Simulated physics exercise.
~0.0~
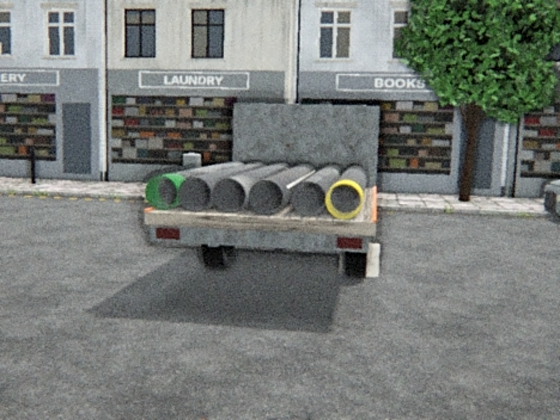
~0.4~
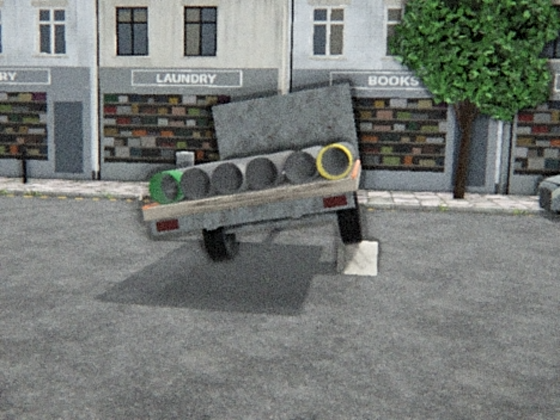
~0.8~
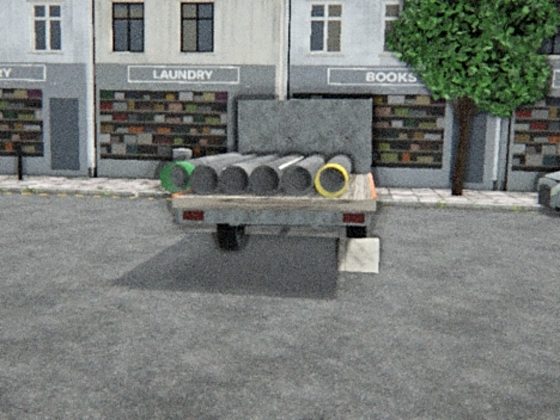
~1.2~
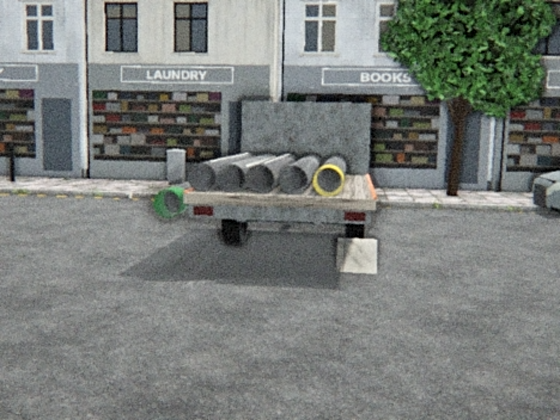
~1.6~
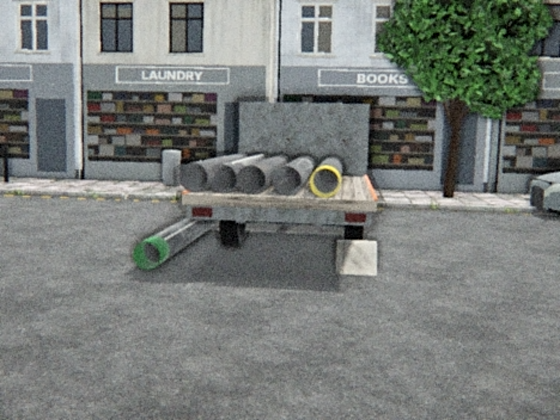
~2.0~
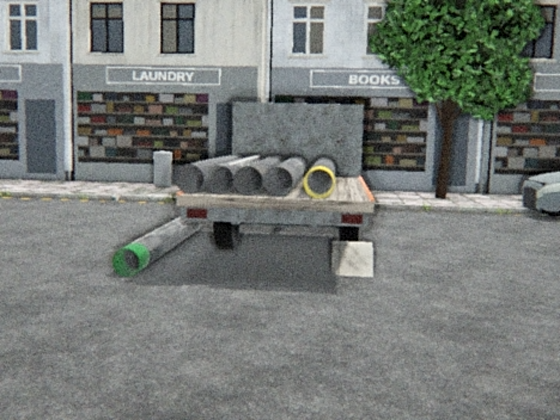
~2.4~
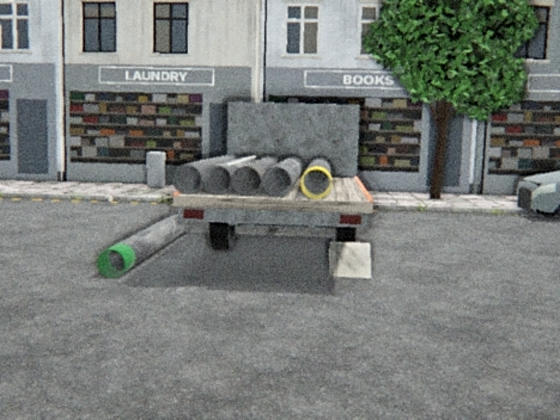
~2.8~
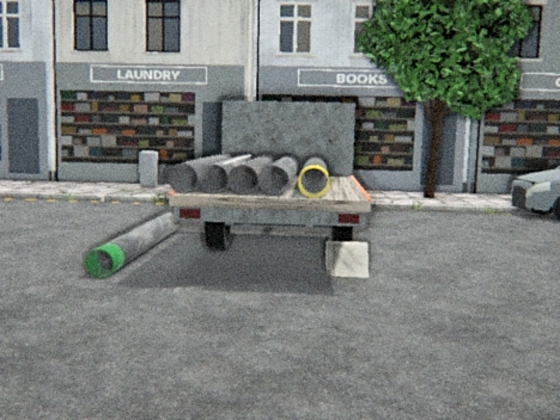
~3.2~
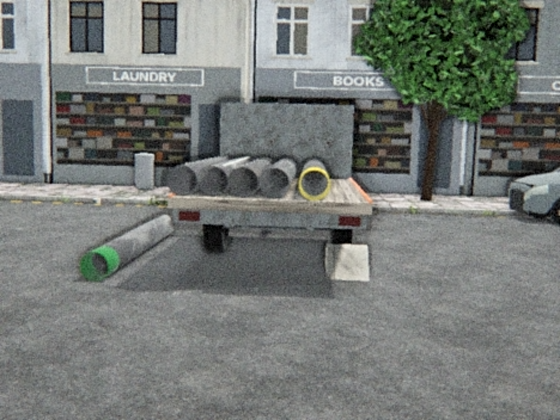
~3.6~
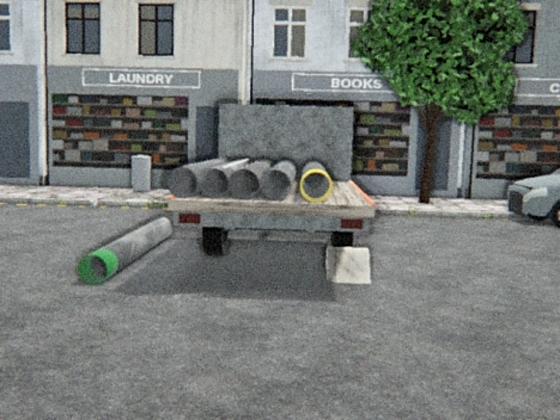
A flatbed farm trailer stands on a grey street, seen from behind, with a laundry, a bookshop and a leafy tree beyond it. Six pipes lie lengthwise side by side on its wooden deck, the one at the left green-ended and the one at the right yellow-rimmed. The right wheel rides up over a pale block, tilting the deck down to the left, then the trailer comes level again. The green-ended pipe drops off the left edge, lands on the ground and rolls a little way left. It comes to rest beside the trailer, while the yellow-rimmed pipe and the grey ones stay on the deck.
